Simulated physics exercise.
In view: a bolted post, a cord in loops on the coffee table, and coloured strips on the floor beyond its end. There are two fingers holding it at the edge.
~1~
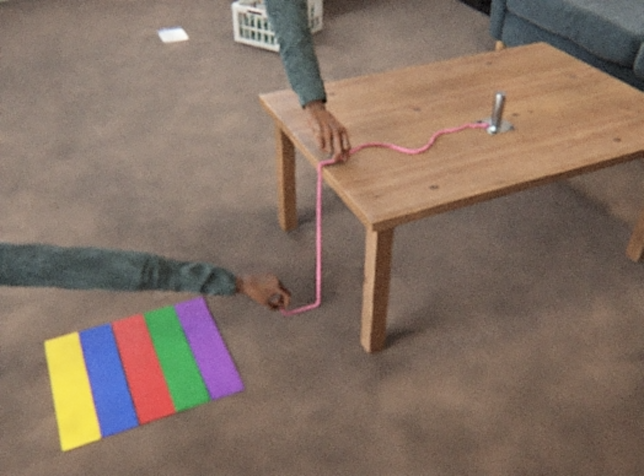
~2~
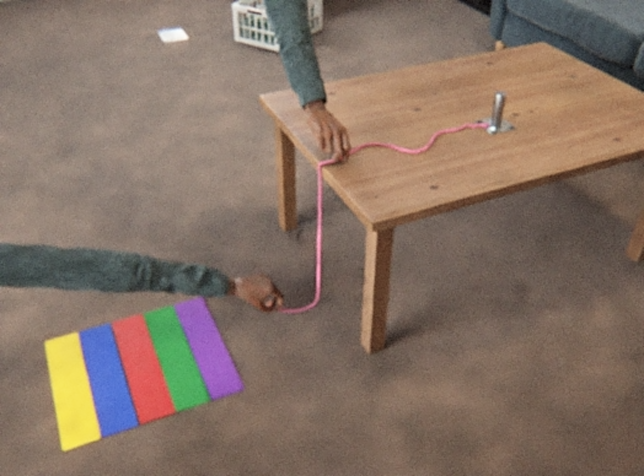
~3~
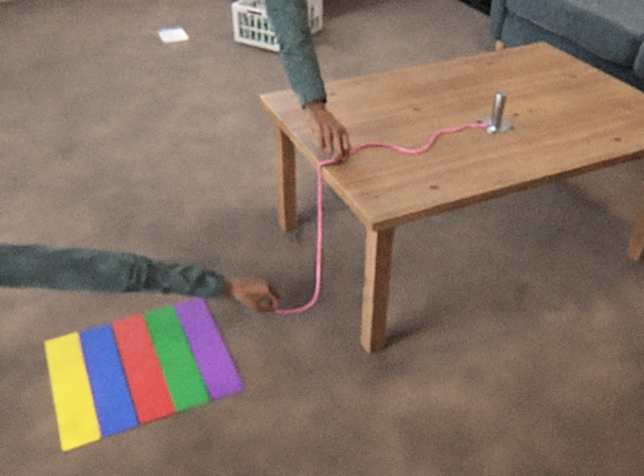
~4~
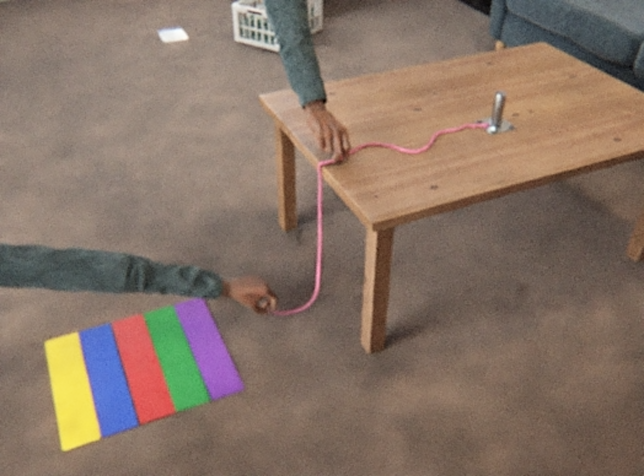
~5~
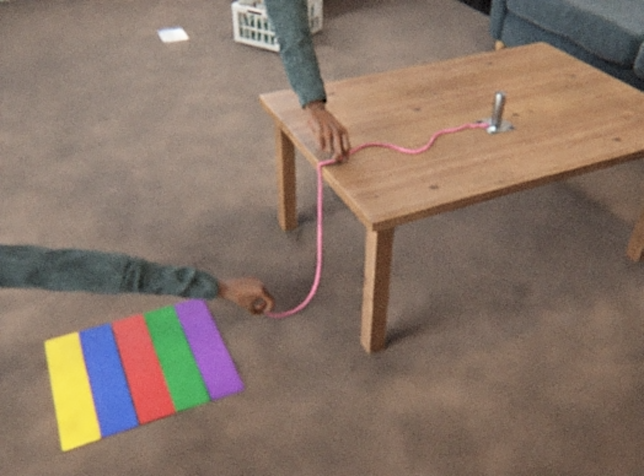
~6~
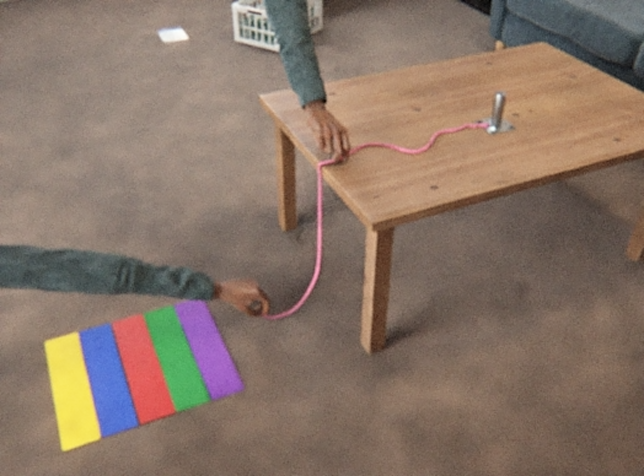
The footage shows a pink cord running from a metal post across a wooden table, where one hand touches it at the edge, while another hand below draws its hanging end slightly left near coloured strips on the floor.
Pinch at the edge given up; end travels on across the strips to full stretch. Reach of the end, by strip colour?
Red.
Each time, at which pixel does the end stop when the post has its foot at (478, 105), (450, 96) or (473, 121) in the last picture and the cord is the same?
The places come out near (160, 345), (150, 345) and (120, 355).
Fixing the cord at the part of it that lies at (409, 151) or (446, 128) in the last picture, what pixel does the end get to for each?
Roughly (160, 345) and (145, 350).
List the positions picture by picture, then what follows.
End (281, 307); purple (221, 376); green (187, 387); red (152, 398); blue (115, 410); yellow (78, 423), in the first frame.
End (274, 309); cord through (461, 129) (423, 150) (360, 148) (320, 186) (319, 242) (318, 295), in the second frame.
End (270, 310), in the third frame.
End (269, 311); cord through (461, 129) (423, 150) (360, 148) (320, 186) (320, 242) (315, 296), in the fourth frame.
End (265, 312), in the fifth frame.
End (261, 313); cord through (461, 129) (423, 150) (360, 148) (320, 186) (320, 242) (305, 297), in the sixth frame.
Soon after, end near (199, 331); over purple.
Then, end near (161, 343); over green.
At full stretch, end near (138, 350); over red. The end stops over the red strip.
